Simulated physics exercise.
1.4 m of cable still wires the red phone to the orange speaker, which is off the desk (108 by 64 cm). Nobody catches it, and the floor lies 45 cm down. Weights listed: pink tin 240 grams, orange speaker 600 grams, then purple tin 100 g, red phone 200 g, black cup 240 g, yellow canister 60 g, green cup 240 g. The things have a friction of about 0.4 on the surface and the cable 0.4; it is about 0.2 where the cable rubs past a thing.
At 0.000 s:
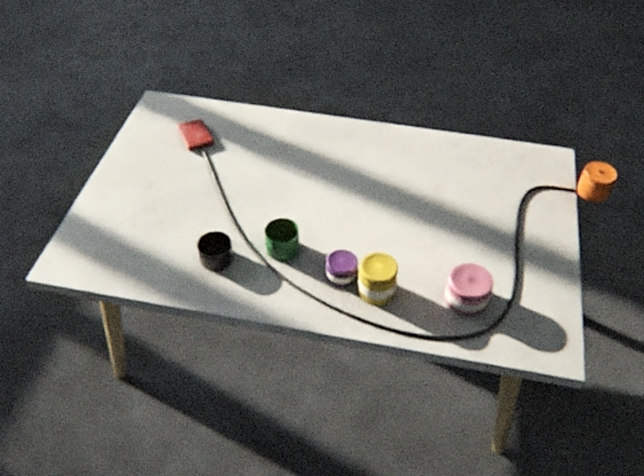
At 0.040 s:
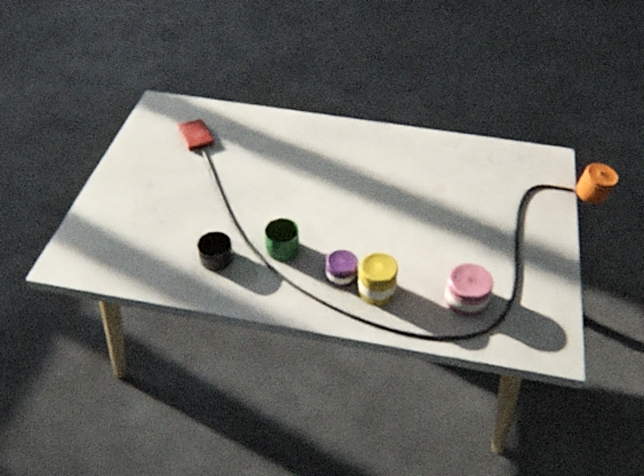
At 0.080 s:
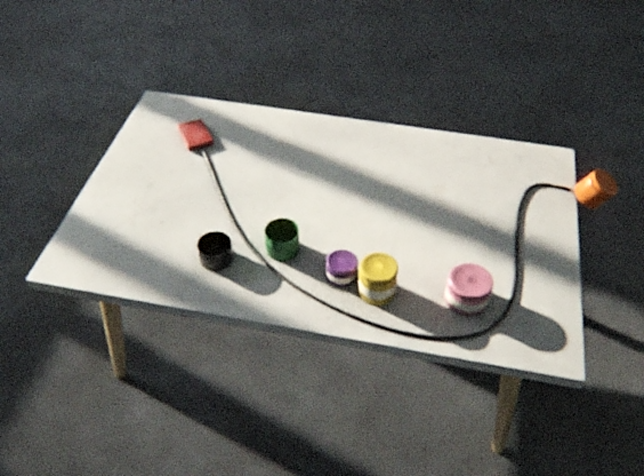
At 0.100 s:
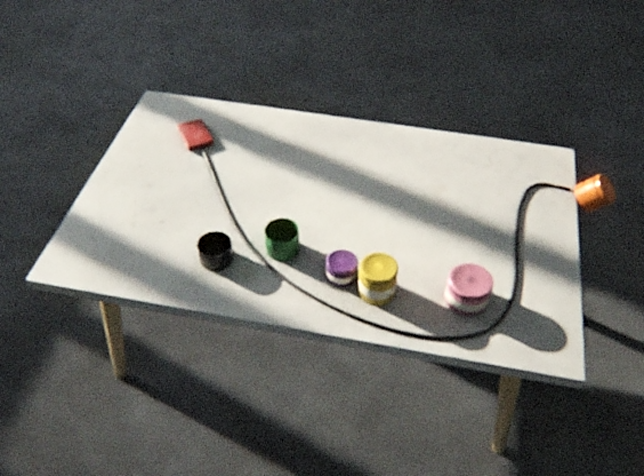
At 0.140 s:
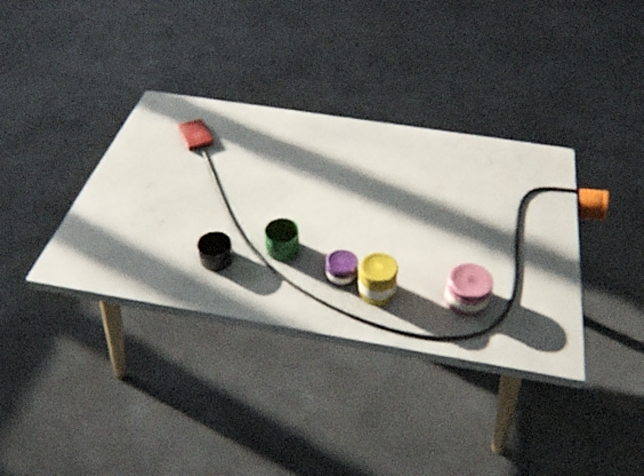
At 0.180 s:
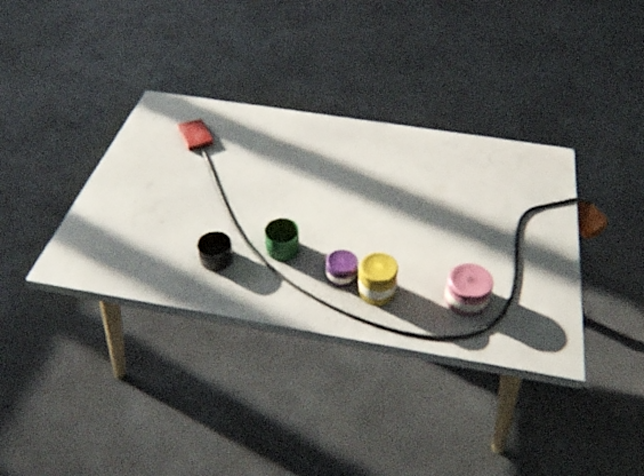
At the desk's right edge, an orange object on a black cable tilts and sinks.
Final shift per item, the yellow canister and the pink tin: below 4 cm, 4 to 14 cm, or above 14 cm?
One by one: The yellow canister probably ends up somewhere in between, the pink tin probably ends up somewhere in between.
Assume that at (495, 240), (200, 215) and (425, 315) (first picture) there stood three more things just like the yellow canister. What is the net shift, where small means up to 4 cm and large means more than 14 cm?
Going one by one, I'd say a short shift, then a short shift, then a long shift.
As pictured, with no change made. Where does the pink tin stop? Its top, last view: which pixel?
Near (464, 238).
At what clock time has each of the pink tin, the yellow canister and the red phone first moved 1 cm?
Clock readings - pink tin 0.32 s, yellow canister 0.30 s, red phone 0.32 s.
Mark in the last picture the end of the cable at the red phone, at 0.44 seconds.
About (219, 173).
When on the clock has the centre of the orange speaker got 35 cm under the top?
Answer: 0.34 s on the clock.
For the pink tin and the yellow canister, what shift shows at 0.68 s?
At that time the pink tin has gone 10 cm and the yellow canister 8 cm.
At 0.4 s, the cable's tail end at (219, 173); pink tin 8 cm off its start, yellow canister 7 cm off its start, red phone 10 cm off its start.
At 0.7 s, the cable's tail end at (227, 185); pink tin 10 cm off its start, yellow canister 7 cm off its start, red phone 14 cm off its start.
At 0.9 s, the cable's tail end at (227, 185); pink tin 10 cm off its start at (464, 238), yellow canister 7 cm off its start at (390, 239), red phone 14 cm off its start at (217, 168).
At 1.2 s, the cable's tail end at (227, 185); pink tin 10 cm off its start, yellow canister 7 cm off its start, red phone 14 cm off its start.
At 2.4 s, the cable's tail end at (227, 185); pink tin 10 cm off its start at (464, 238), yellow canister 7 cm off its start at (391, 239), red phone 14 cm off its start at (217, 168), orange speaker over the edge.
